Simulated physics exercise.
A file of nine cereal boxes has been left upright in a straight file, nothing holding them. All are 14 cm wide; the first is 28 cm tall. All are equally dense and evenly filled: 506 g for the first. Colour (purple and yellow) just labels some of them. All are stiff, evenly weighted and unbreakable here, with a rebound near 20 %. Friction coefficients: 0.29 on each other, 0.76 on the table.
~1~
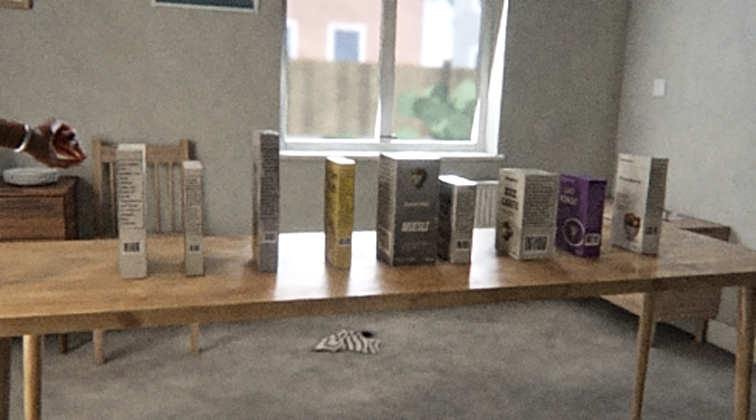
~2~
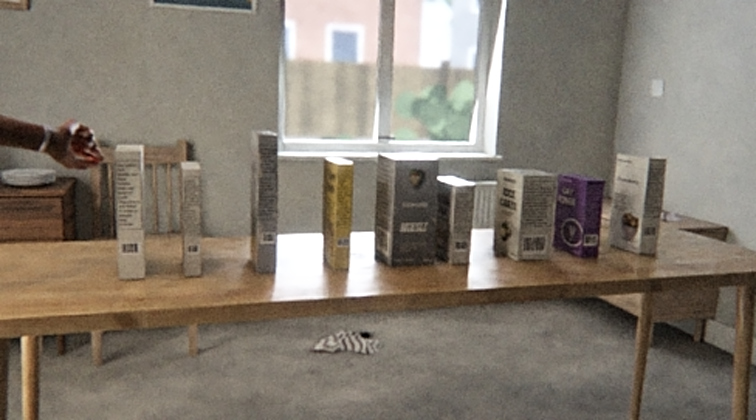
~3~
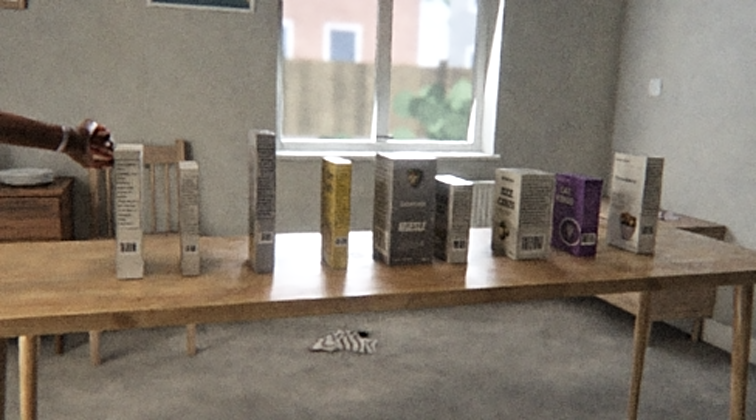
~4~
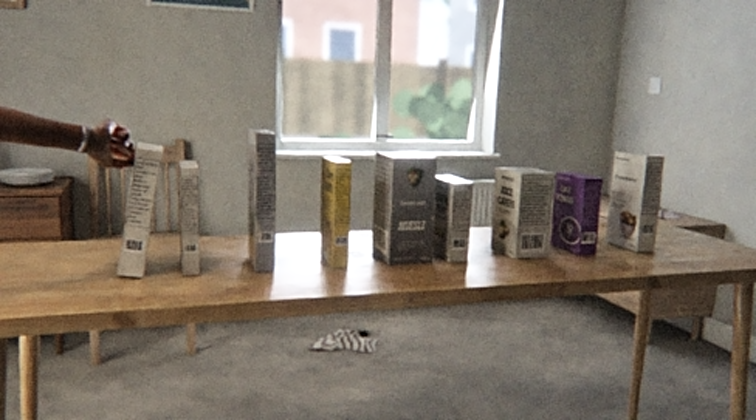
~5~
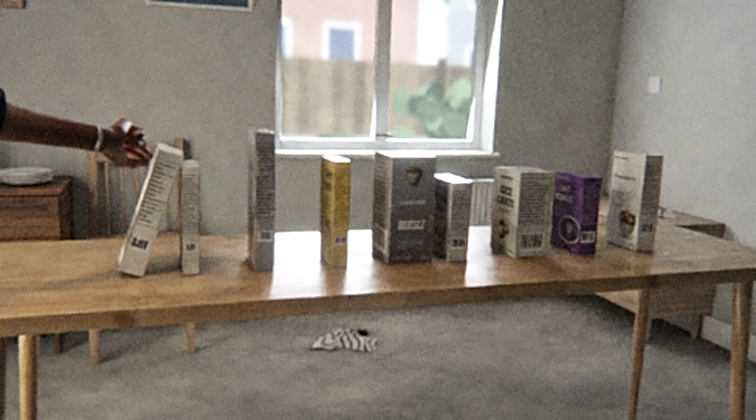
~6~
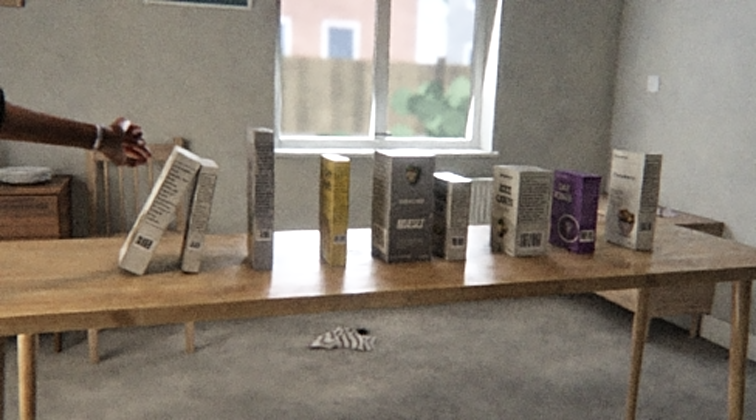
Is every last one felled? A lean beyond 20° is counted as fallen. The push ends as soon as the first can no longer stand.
All go over.
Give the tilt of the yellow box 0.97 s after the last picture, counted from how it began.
Some 50°.
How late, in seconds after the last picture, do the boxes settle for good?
Around 1.5 s.
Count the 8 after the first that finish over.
The count is 8.
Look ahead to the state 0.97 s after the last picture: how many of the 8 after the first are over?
At that moment 6.
Then, 0.21 s later than the last frame, 1 of the 8 other boxes over.
Then, 0.49 s later than the last frame, 3 of the 8 other boxes over; yellow box tilted 33°.
Then, 0.97 s later than the last frame, 6 of the 8 other boxes over; yellow box tilted 54°; purple box tilted 9°.
Then, 1.37 s later than the last frame, 8 of the 8 other boxes over; purple box tilted 68°; yellow box tilted 55°.
When it is over, 8 of the 8 other boxes over; purple box lying flat; yellow box tilted 55°. Not one is left standing. In pixels of the last frame, middles, purple box near (611, 235), yellow box near (377, 222).
